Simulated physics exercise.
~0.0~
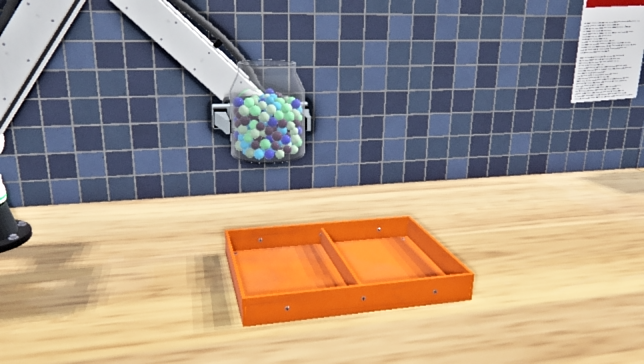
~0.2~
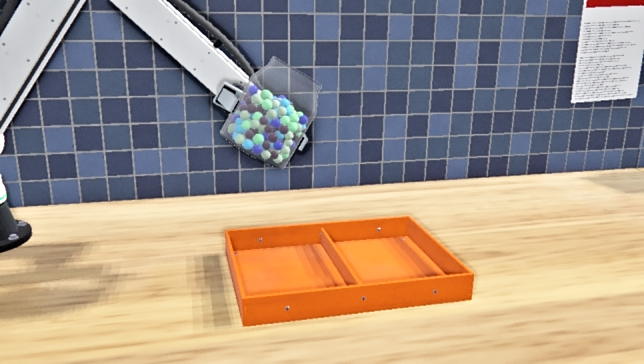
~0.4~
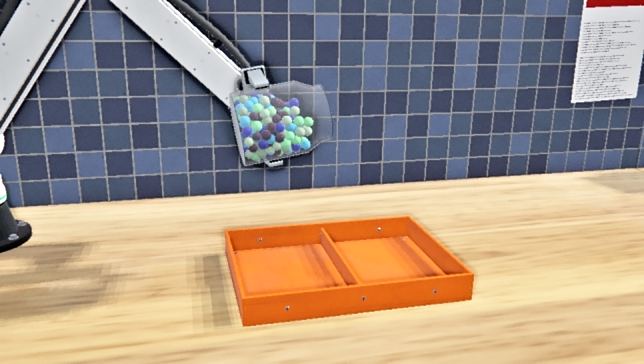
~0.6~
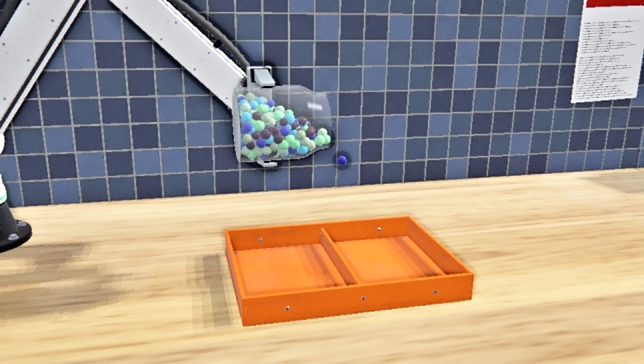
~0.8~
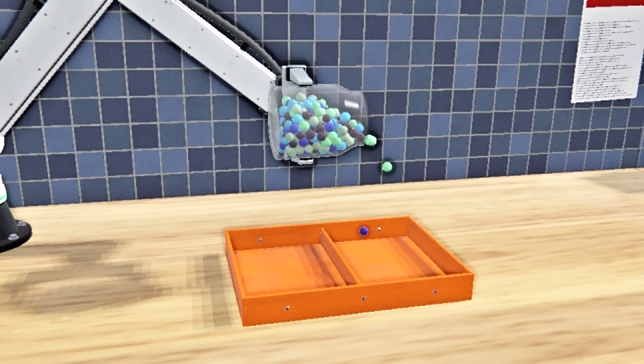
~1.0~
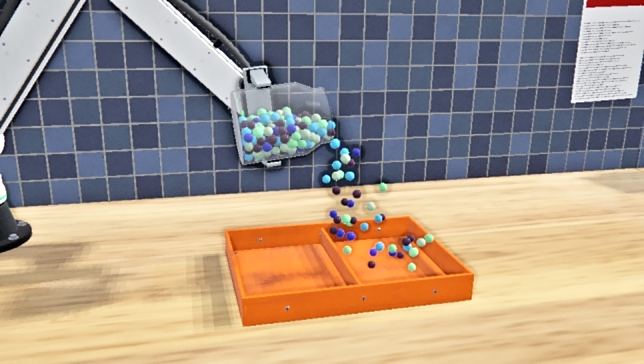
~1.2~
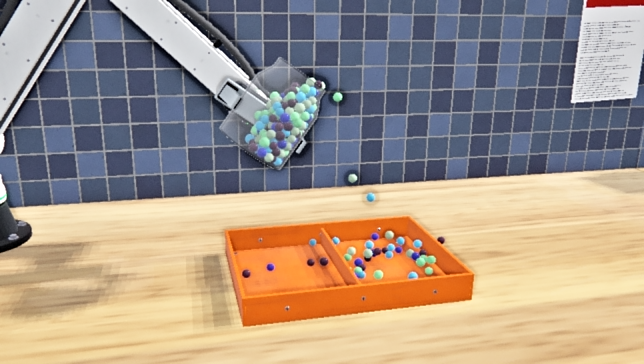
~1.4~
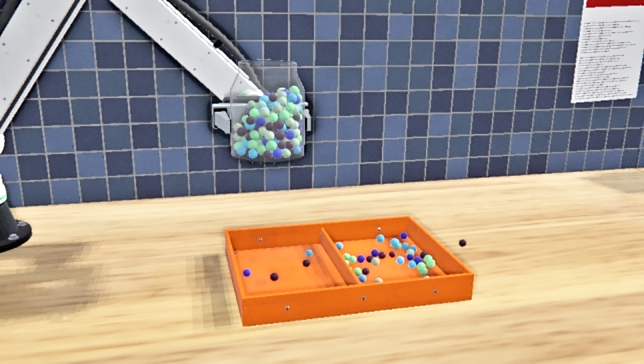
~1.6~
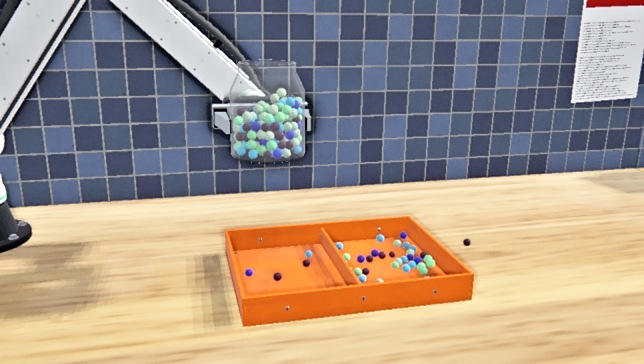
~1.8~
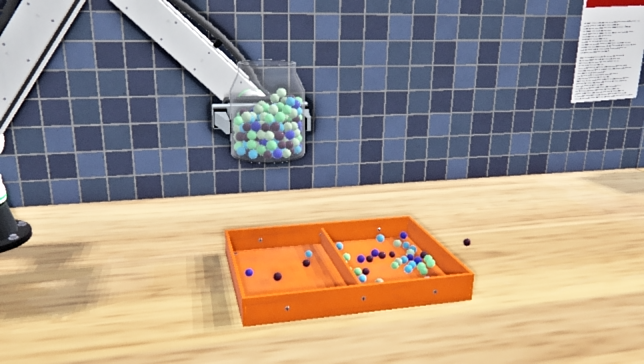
At first, a robotic arm holds a clear jar of blue, green and dark round sweets upright above an empty orange tray split by a cross wall. The arm tips the jar to the right until it lies on its side, and a single blue sweet drops out. The jar jerks right and back left, and a stream of sweets spills into the tray, mostly into the right part. The arm then turns the jar upright again as the last few fall. Finally everything rests, with most sweets still in the jar, a few in the left part and one dark sweet on the table.
